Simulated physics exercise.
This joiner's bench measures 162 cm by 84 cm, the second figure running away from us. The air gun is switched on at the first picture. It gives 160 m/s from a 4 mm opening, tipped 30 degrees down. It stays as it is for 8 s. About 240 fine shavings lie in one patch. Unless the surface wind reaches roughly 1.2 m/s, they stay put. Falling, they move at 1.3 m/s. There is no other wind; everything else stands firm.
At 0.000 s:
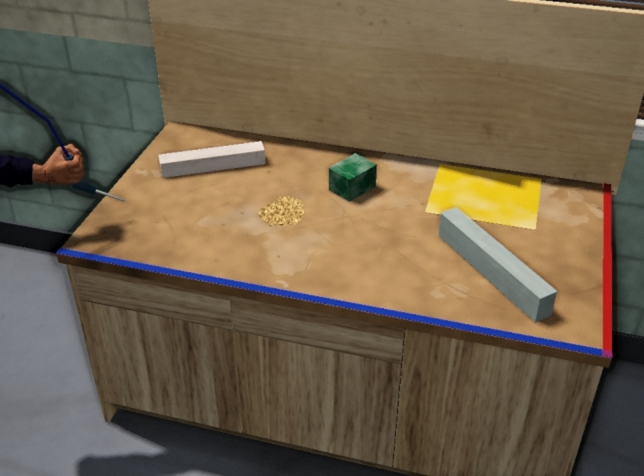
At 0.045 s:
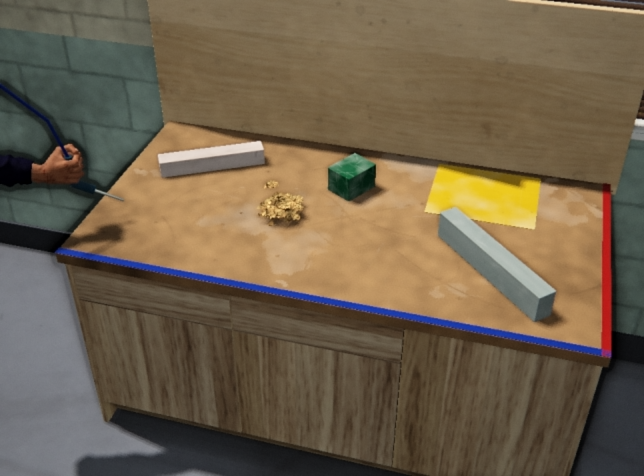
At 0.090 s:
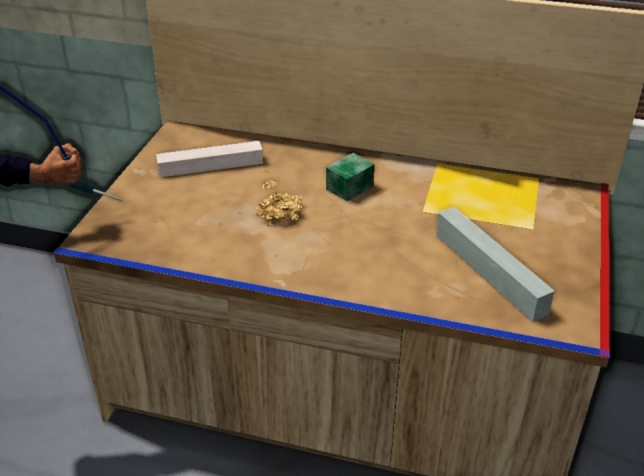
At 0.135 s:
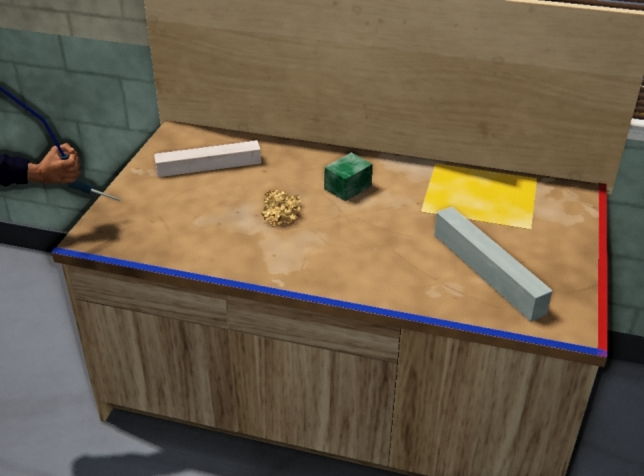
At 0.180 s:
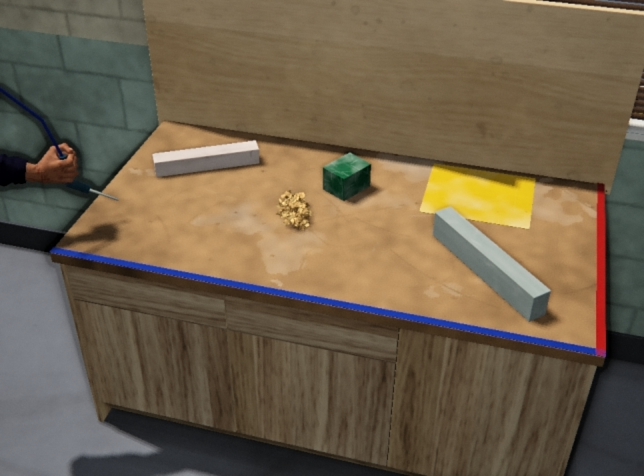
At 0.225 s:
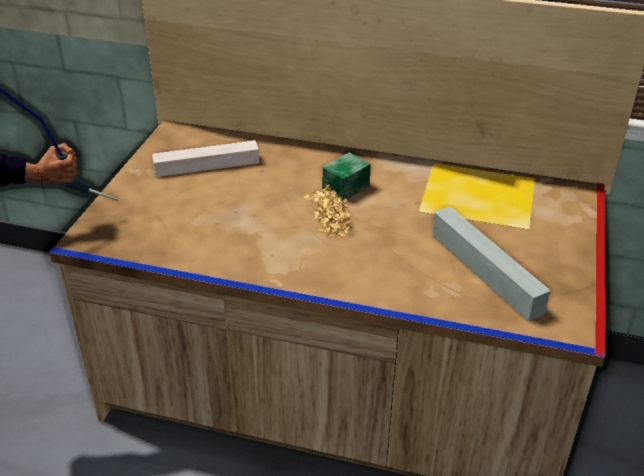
A wooden joiner's bench with a blue front edge and a red right edge fills the view, seen from above and in front. A white plank lies back left, a green block near the middle, a yellow mat behind a grey plank at right, while a hand at left holds an air gun still. The golden shavings stir, lift slightly, then slide rightward past the block's front as the camera drifts very slightly.
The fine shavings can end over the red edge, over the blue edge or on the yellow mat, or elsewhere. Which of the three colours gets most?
The biggest group is at the red one.
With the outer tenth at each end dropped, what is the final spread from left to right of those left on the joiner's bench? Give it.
About 40 cm.
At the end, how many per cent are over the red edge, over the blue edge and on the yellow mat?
I'd put it at around 60 % for red, 0 % for blue and 15 % for yellow.
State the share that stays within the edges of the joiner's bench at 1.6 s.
Roughly 60 per cent.
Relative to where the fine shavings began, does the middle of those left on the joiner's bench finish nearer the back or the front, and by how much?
Direction to the rear, distance about 5 cm.
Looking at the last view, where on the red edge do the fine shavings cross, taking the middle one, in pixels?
Midpoint of crossings, approx. (605, 220).
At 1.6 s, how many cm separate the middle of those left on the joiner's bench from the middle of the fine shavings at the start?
Centre offset: Approx. 65 cm.
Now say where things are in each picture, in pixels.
In the first frame, the middle of the fine shavings is near (282, 213), none has stirred yet and the mouth of the air gun is at (125, 201).
In the second frame, the middle of the fine shavings is near (279, 204), none has stirred yet, the yellow mat is centred on (484, 195), the blue edge is centred on (312, 301) and the red edge is centred on (611, 260).
In the third frame, the middle of the fine shavings is near (278, 204), none has stirred yet, the top of a block is at (351, 166) and the top of a plank is at (210, 152).
In the fourth frame, the middle of the fine shavings is near (277, 210), the farthest in sight from the air gun is at (298, 203) and about 10 % have left their places.
In the fifth frame, the middle of the fine shavings is near (296, 209), the farthest in sight from the air gun is at (310, 214) and about 95 % have left their places.
In the sixth frame, the middle of the fine shavings is near (332, 210), the farthest in sight from the air gun is at (348, 229) and all have left their places.
After 1.6 s, 60 % are on the move or not yet settled, 20 % are on the yellow mat, 0 % over the blue edge and 37 % over the red edge; the middle of those still in play is near (469, 211).
After 2.6 s, 48 % are on the move or not yet settled, 18 % are on the yellow mat, 0 % over the blue edge and 45 % over the red edge; the middle of those still in play is near (480, 232).
After 4.4 s, 38 % are on the move or not yet settled, 15 % are on the yellow mat, 0 % over the blue edge and 53 % over the red edge; the middle of those still in play is near (480, 232).
After 8.0 s, at the end, 13 % are on the yellow mat, 0 % over the blue edge and 60 % over the red edge; the middle of those still in play is near (490, 230).
